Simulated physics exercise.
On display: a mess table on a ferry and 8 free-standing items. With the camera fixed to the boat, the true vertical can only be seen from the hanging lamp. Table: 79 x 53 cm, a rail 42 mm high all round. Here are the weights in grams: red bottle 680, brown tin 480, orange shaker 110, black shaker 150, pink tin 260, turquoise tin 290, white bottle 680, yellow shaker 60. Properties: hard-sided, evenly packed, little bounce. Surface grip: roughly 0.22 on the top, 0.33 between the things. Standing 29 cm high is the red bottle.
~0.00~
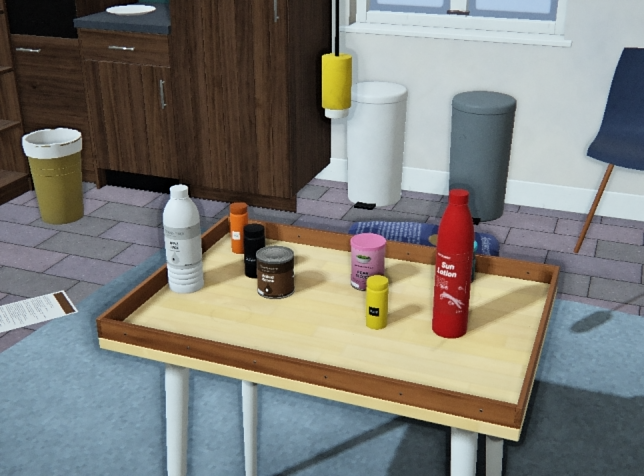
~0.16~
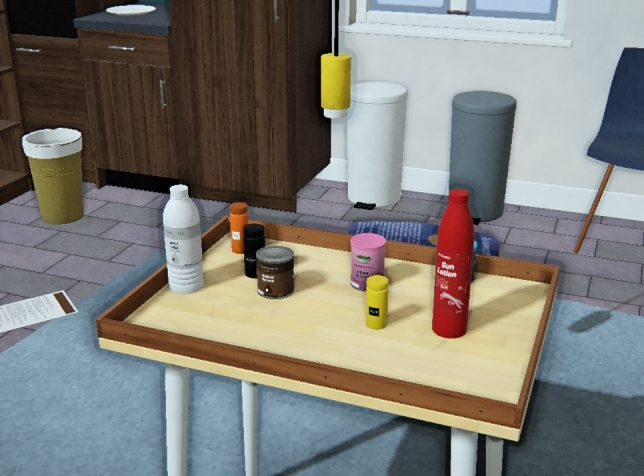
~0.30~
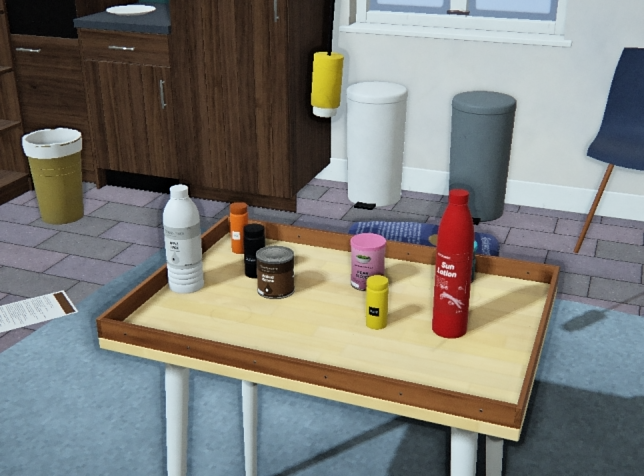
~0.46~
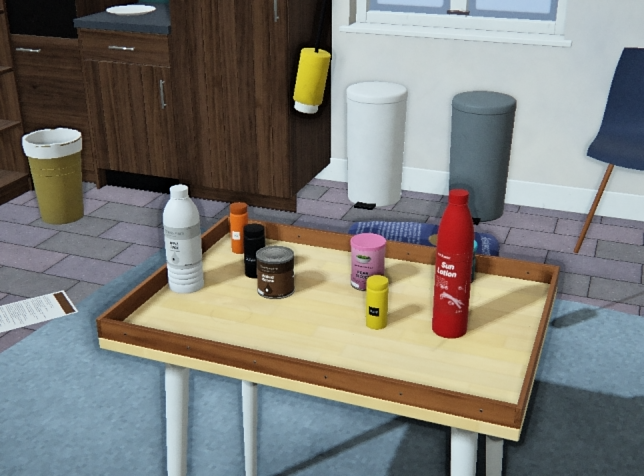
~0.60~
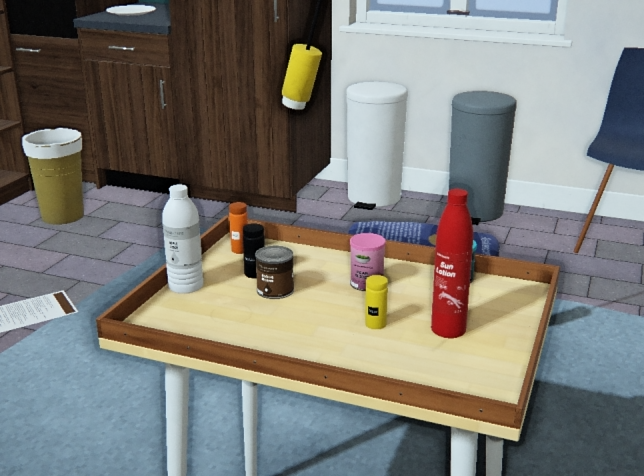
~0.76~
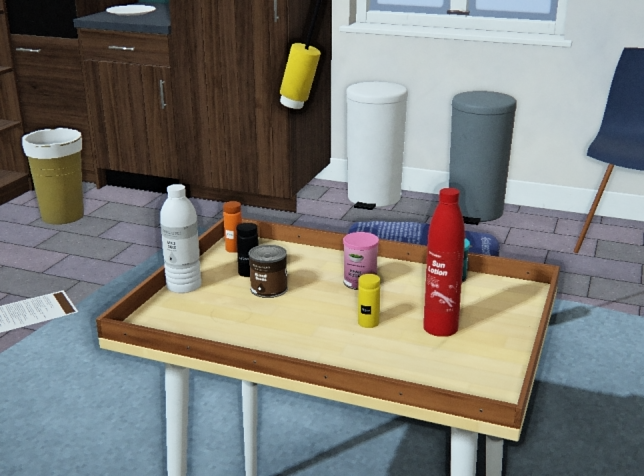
In a room with dark cupboards and two bins, a hanging yellow lamp swings steadily to the left above a railed table of bottles, tins and shakers, which stay put at first, then shift slightly left together.
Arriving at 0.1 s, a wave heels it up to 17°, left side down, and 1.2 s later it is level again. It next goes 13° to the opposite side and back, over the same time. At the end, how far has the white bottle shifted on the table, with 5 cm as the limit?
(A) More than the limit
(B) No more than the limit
Option B: No more than the limit.
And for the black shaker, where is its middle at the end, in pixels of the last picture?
It ends up near (222, 246).
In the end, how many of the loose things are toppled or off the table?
Count: 0.
By 0.86 s, heel 14°, left side down; red bottle 4 cm from its spot; orange shaker 4 cm from its spot; yellow shaker 4 cm from its spot.
By 0.96 s, heel 10°, left side down; red bottle 6 cm from its spot; yellow shaker 6 cm from its spot; black shaker 6 cm from its spot.
By 1.06 s, heel 6°, left side down; red bottle 8 cm from its spot; yellow shaker 7 cm from its spot; black shaker 7 cm from its spot.
When it is over (3.0 s), not toppled but over 5 cm from the start, red bottle, brown tin, orange shaker, black shaker, pink tin, turquoise tin and yellow shaker; the last one within 5 cm of the start. In the last view, white bottle near (180, 238).
